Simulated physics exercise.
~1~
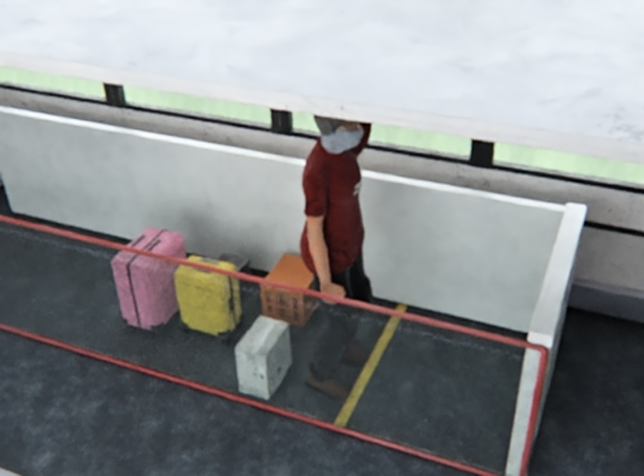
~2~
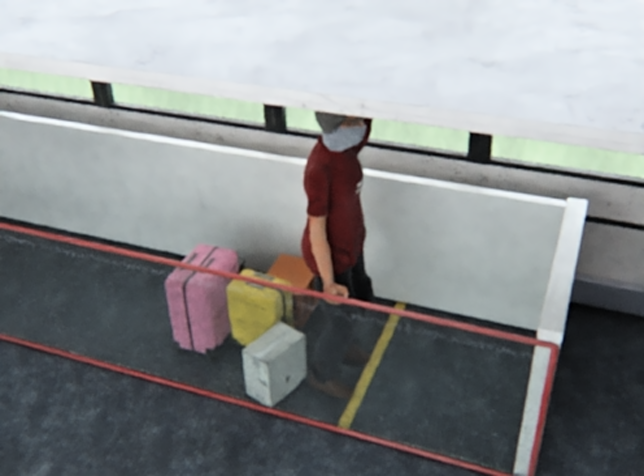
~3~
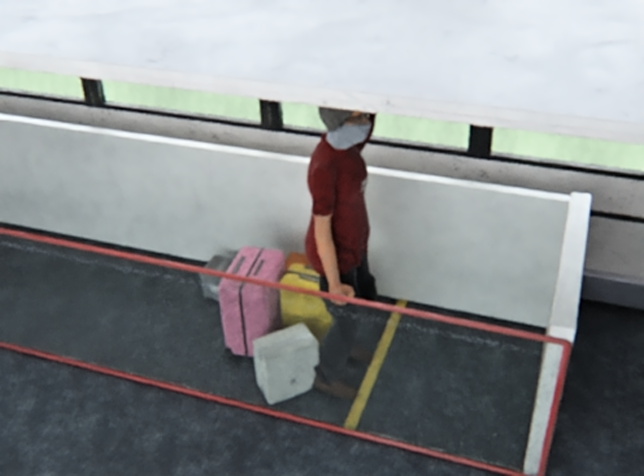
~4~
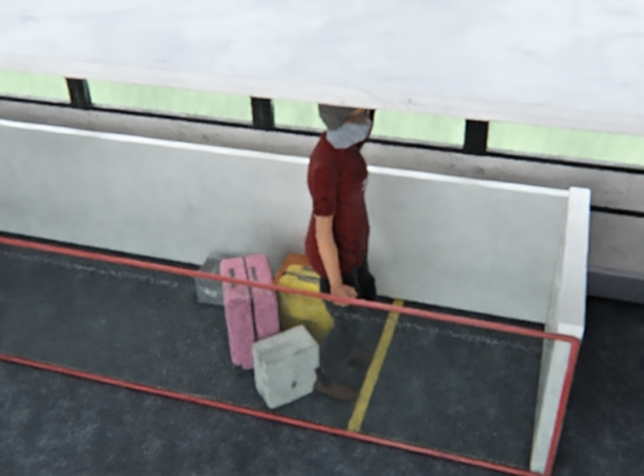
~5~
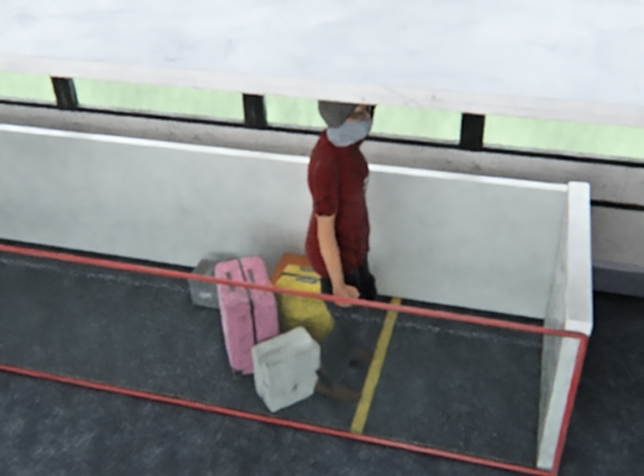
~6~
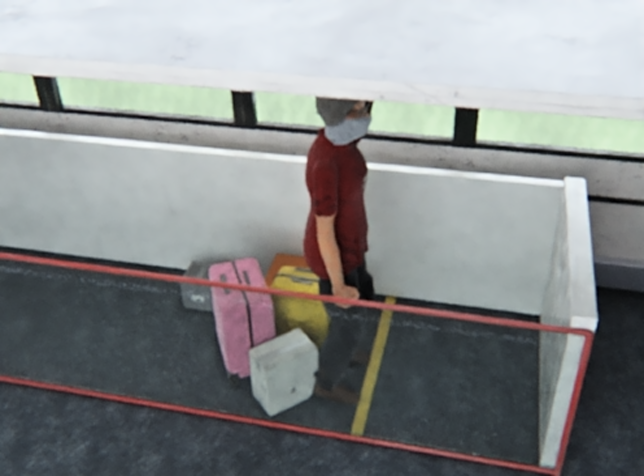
A passenger in a dark red shirt and grey face covering stands braced beside a low pale wall, seen from above in a railed luggage bay on a bus. To the left on the dark floor are a pink wheeled case, a smaller yellow one, an orange crate and a white carton, with a yellow line to the right. The pink and yellow cases slide right toward the passenger, while the carton shifts slightly. The cases bunch up around the crate, revealing a grey tub behind. Everything settles short of the line, the passenger still in place.
